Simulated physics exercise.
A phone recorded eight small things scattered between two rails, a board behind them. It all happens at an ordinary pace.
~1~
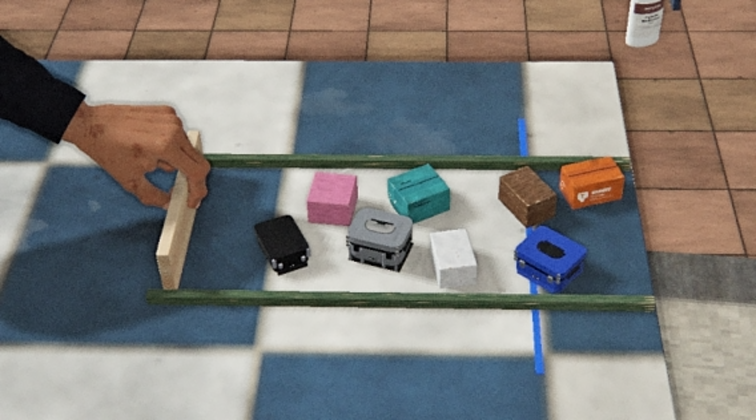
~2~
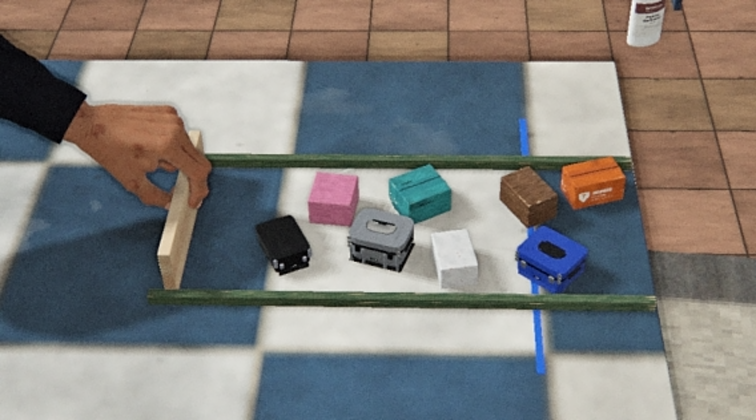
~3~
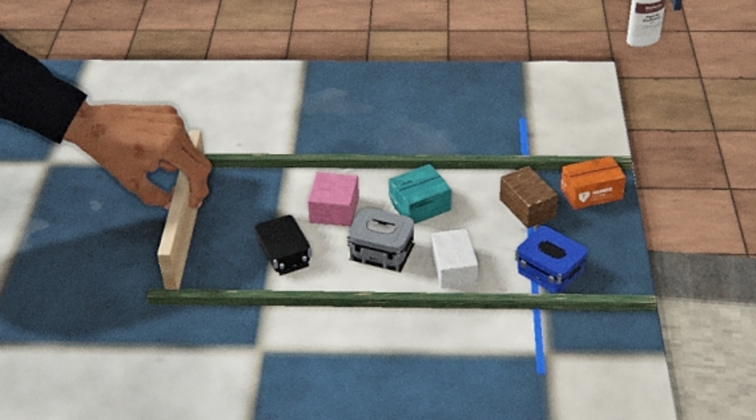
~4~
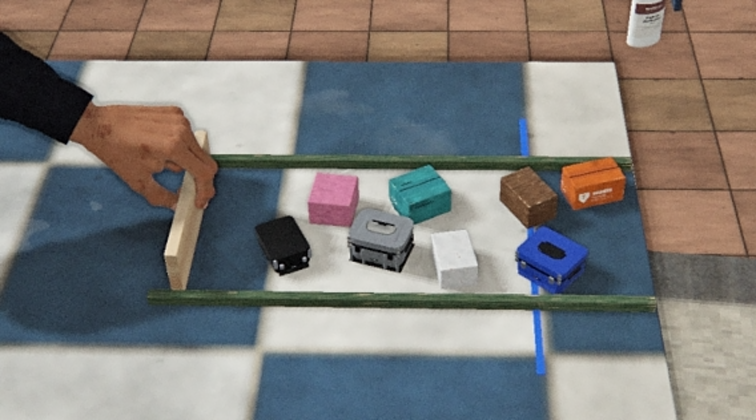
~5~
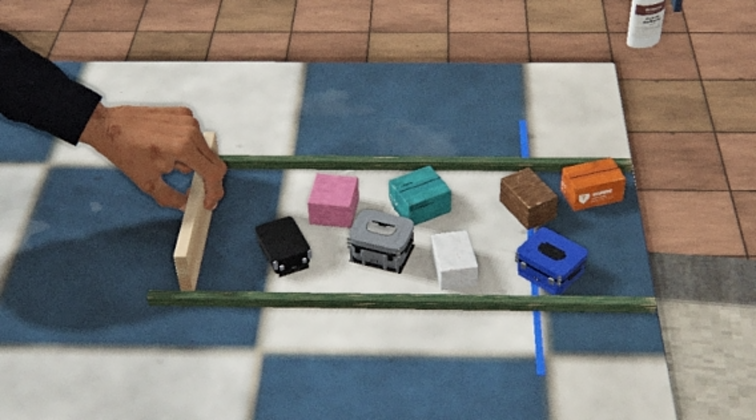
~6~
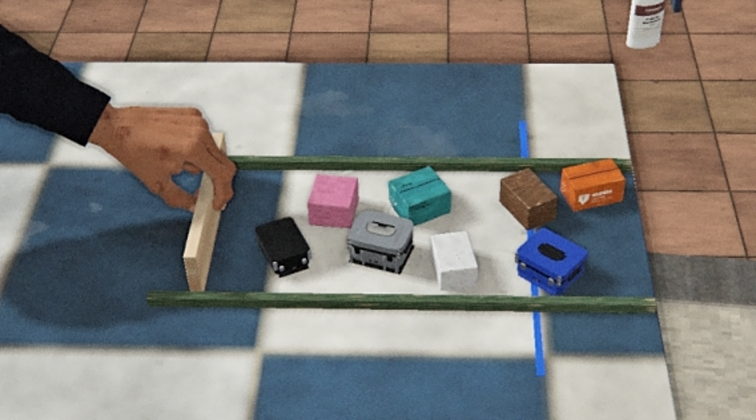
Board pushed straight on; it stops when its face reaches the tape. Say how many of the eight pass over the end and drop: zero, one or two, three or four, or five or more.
The count is one or two.
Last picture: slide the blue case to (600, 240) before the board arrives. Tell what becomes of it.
Result: It comes off.
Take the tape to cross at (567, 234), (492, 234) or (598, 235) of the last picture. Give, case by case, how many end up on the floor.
Tallies in the order given: 3, 1, 6.
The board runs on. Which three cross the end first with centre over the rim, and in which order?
Earliest first: The orange box, then the blue case, and then the brown block.
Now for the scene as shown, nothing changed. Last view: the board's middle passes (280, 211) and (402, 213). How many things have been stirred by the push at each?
At that stage 1; at the next, 6.
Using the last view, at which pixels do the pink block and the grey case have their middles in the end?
The pink block at (551, 202), the grey case at (599, 229).
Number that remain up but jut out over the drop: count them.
The count would be 1.
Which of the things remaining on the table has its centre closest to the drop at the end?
The brown block winds up nearest.
Soon after, none off yet; orange box at rest near (593, 185); blue case at rest near (551, 263); brown block at rest near (528, 199).
After that, none off yet; orange box at rest near (593, 185); blue case displaced about its own width near (590, 272); brown block displaced a little near (546, 199).
In the end, the number that fall off is one or two; gone, blue case and orange box.
